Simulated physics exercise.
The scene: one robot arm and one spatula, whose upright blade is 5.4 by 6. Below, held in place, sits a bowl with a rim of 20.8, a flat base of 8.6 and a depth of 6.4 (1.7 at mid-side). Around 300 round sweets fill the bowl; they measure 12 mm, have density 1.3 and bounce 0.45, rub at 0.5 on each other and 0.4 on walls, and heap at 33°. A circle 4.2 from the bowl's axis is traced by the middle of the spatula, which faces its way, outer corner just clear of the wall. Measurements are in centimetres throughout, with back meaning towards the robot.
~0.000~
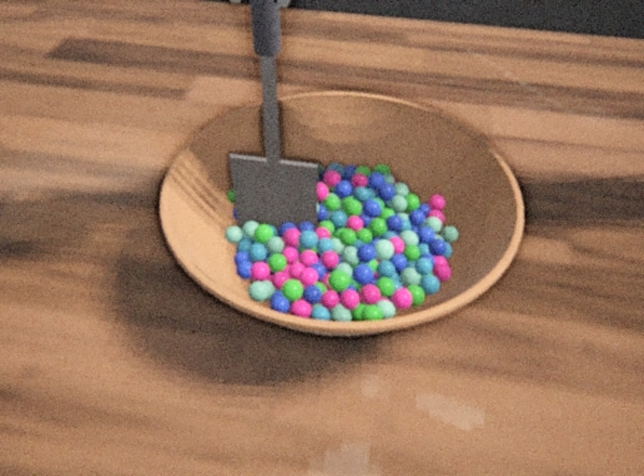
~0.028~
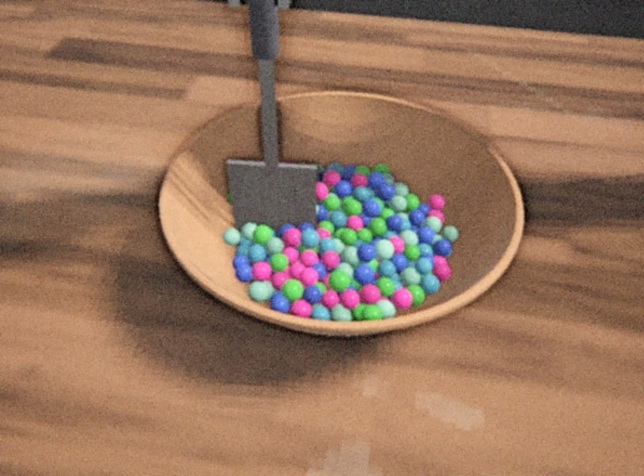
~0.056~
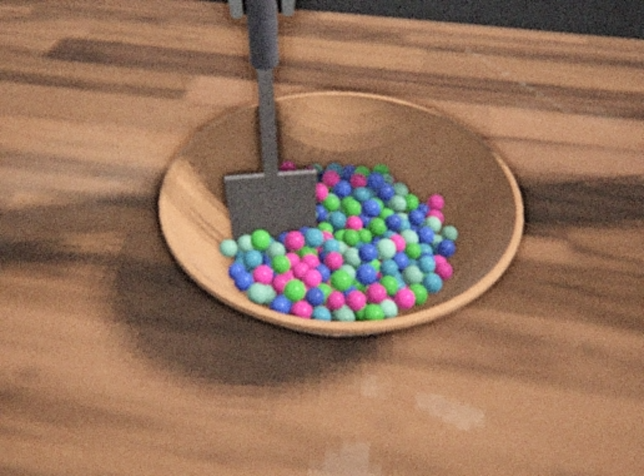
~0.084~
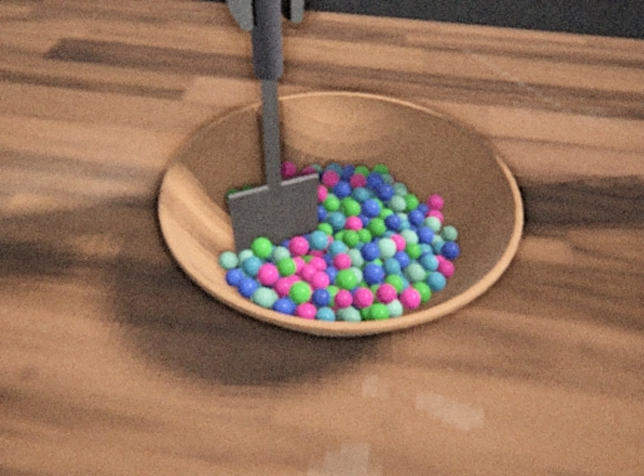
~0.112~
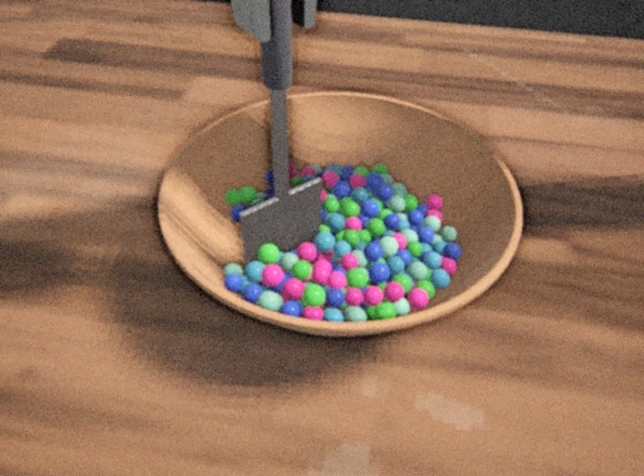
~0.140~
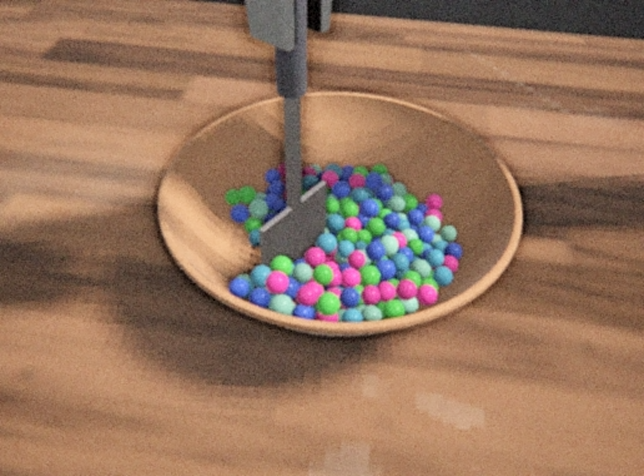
A robot arm, only its grey end showing at the top, holds a dark grey spatula upright in a shallow tan bowl on a wood-grain surface, seen from above at an angle. Small round sweets in pink, green, blue and pale teal lie heaped in the bowl. The blade turns and sweeps a short way towards the viewer and right, nudging nearby sweets, while the camera stays still.
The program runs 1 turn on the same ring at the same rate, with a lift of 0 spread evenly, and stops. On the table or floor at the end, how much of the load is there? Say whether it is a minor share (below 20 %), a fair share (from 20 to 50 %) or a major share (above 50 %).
A minor share.
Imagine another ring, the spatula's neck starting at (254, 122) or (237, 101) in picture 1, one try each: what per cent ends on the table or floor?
Roughly 5 % and 0 %.
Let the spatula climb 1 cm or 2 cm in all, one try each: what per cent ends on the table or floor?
Around 0 percent, then 5 percent.
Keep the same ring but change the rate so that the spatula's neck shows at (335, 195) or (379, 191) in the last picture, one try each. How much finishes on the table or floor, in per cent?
Roughly 20 and 35 percent, in that order.
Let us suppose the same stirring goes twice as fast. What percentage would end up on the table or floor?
35 per cent.
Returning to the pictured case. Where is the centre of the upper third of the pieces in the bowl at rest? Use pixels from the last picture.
Estimated centre: (260, 247).
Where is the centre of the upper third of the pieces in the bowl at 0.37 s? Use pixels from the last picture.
Centre of upper third: Approx. (443, 193) px.
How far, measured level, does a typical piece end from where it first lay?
Roughly 7 cm, measured level.
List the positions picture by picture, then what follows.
The first frame shows spatula neck at (272, 140), 0° round; upper third of the load around (344, 229), from x 235 to 450, top at y 170; 298 in the bowl.
The second frame shows spatula neck at (271, 143), 5° round; upper third of the load around (343, 234), from x 230 to 450, top at y 170.
The third frame shows spatula neck at (270, 153), 18° round; upper third of the load around (342, 240), from x 230 to 450, top at y 170.
The fourth frame shows spatula neck at (273, 164), 32° round; upper third of the load around (342, 249), from x 230 to 450, top at y 170.
The fifth frame shows spatula neck at (281, 174), 46° round; upper third of the load around (342, 258), from x 235 to 450, top at y 170.
The sixth frame shows spatula neck at (294, 183), 60° round; upper third of the load around (350, 269), from x 235 to 450, top at y 170; 298 in the bowl.
By 0.37 s, 176° round, highest piece 8 above the table; 294 in the bowl, 3 on the table or floor, 1 in flight or on the tool.
By 0.60 s, 292° round, highest piece 8 above the table; 289 in the bowl, 7 on the table or floor, 2 in flight or on the tool.
By 0.91 s, 0° round, highest piece 6 above the table; 287 in the bowl, 11 on the table or floor.
By 1.61 s, 0° round, highest piece 6 above the table; 287 in the bowl, 11 on the table or floor.
Final count, 287 in the bowl, 11 on the table or floor. That is 4 % on the table or floor.
